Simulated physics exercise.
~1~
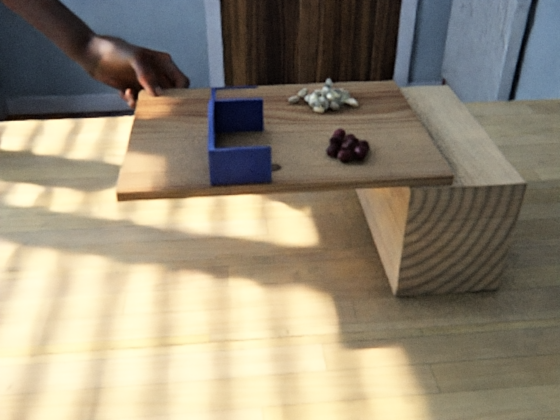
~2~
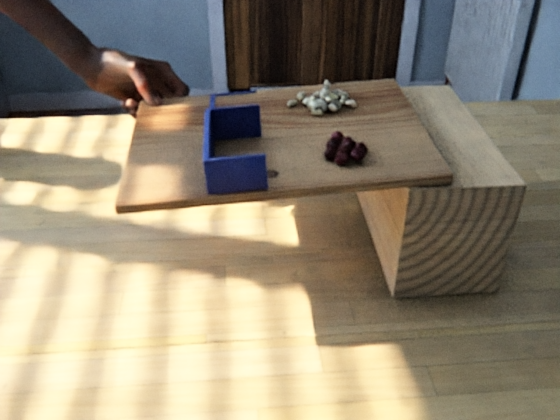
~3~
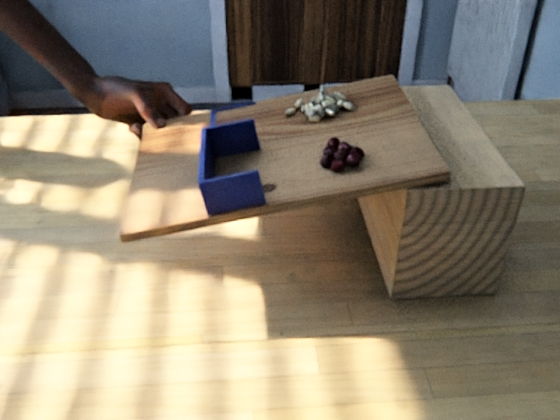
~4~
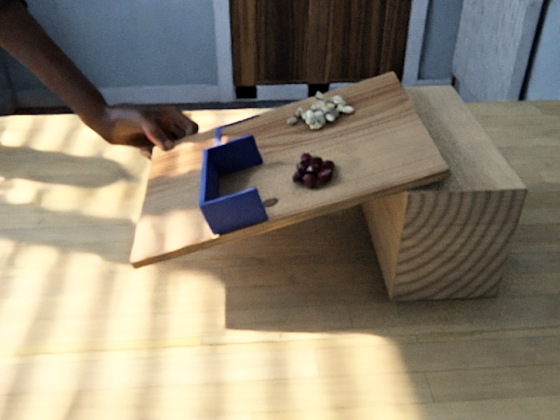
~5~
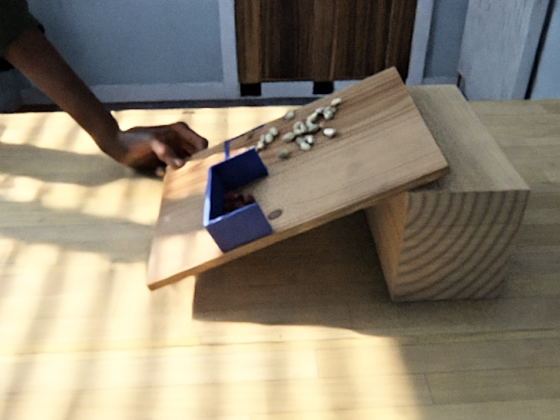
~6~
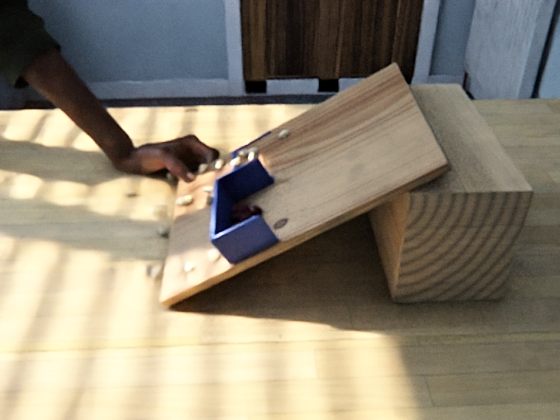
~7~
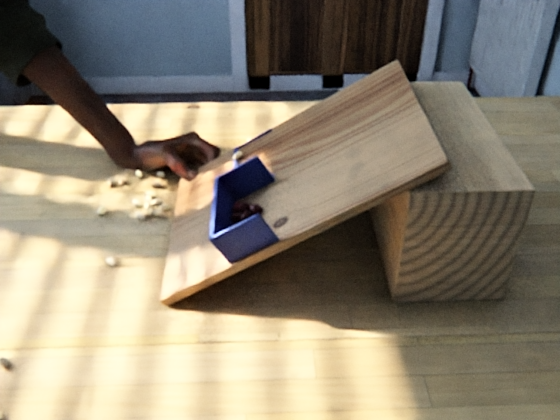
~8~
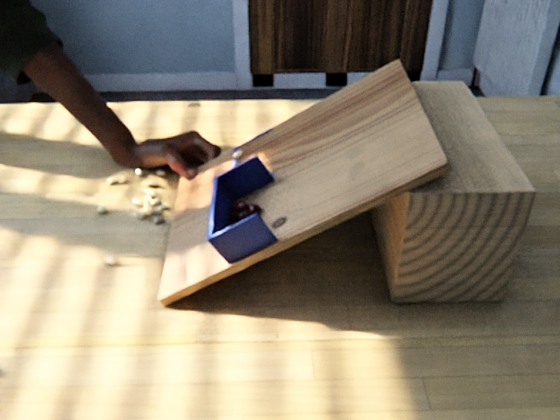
A hand lowers a board's left end; dark pieces stop inside a blue barrier, pale ones slide past.
